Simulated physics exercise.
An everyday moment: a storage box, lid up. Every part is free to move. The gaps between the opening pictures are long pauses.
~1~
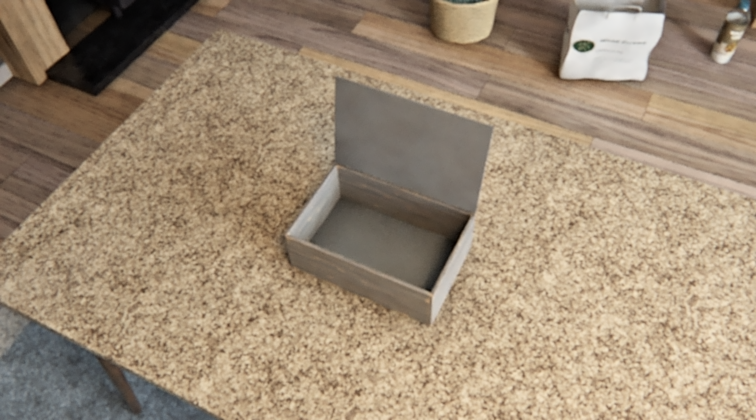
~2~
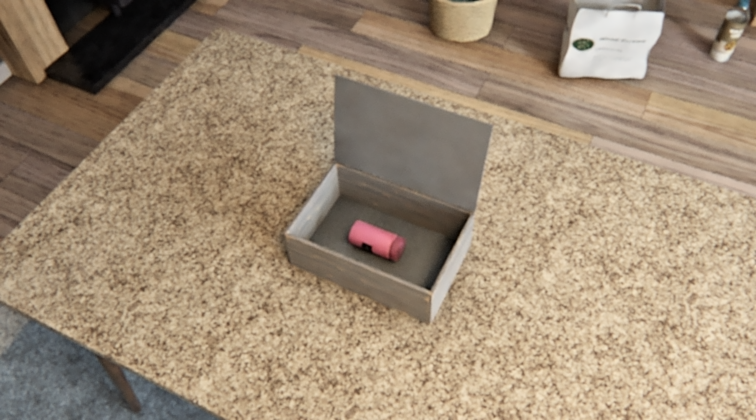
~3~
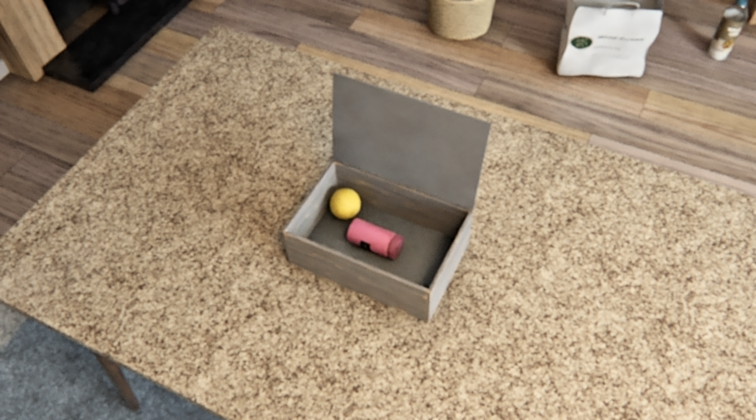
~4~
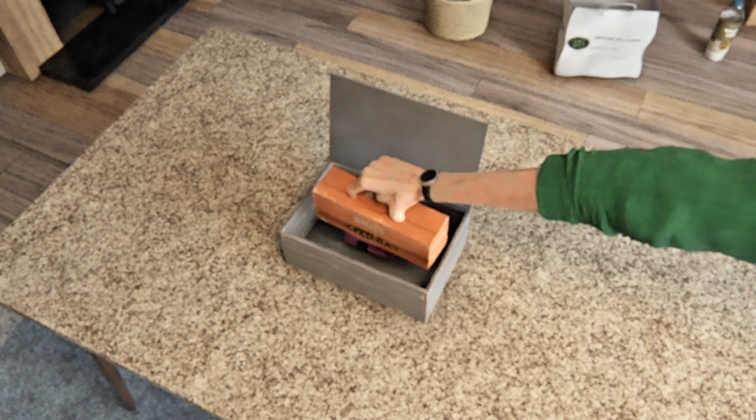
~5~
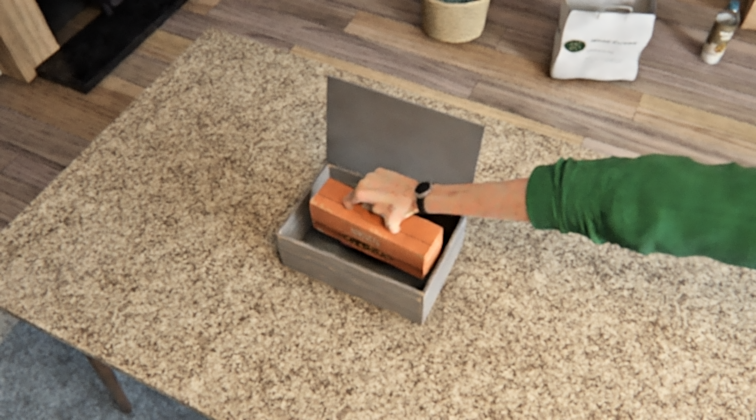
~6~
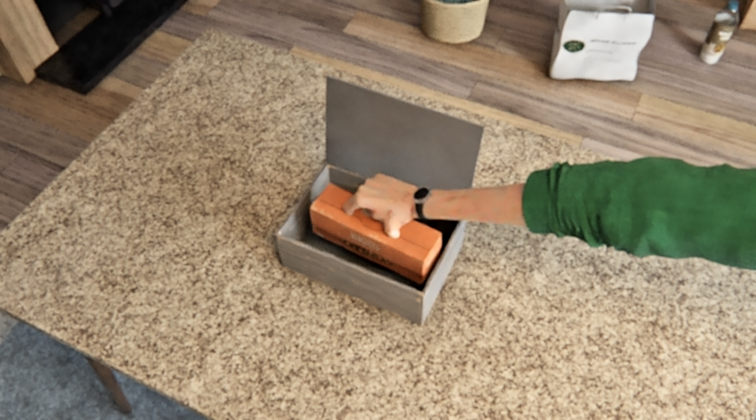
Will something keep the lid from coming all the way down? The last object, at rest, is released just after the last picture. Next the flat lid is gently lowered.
No, it comes right down.
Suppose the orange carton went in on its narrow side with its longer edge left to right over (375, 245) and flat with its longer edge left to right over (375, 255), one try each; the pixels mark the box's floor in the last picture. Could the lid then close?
First try: The lid stays propped open; second try: The lid comes down fully.
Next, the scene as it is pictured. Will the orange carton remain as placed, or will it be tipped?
Result: The orange carton leans over.
Then, 0.40 s on from there, orange carton on its side near (370, 261); pink shaker shifted about its own width.
Then, 1.50 s on from there, lid 65° above the rim; orange carton on its side near (370, 261); pink shaker shifted about its own width.
Then, 2.00 s on from there, lid 18° above the rim; orange carton on its side near (370, 261); pink shaker shifted about its own width.
In the end, lid shut; toppled in the box, orange carton; the other 2 unmoved. At the end, from the last picture's camera, orange carton near (370, 261).
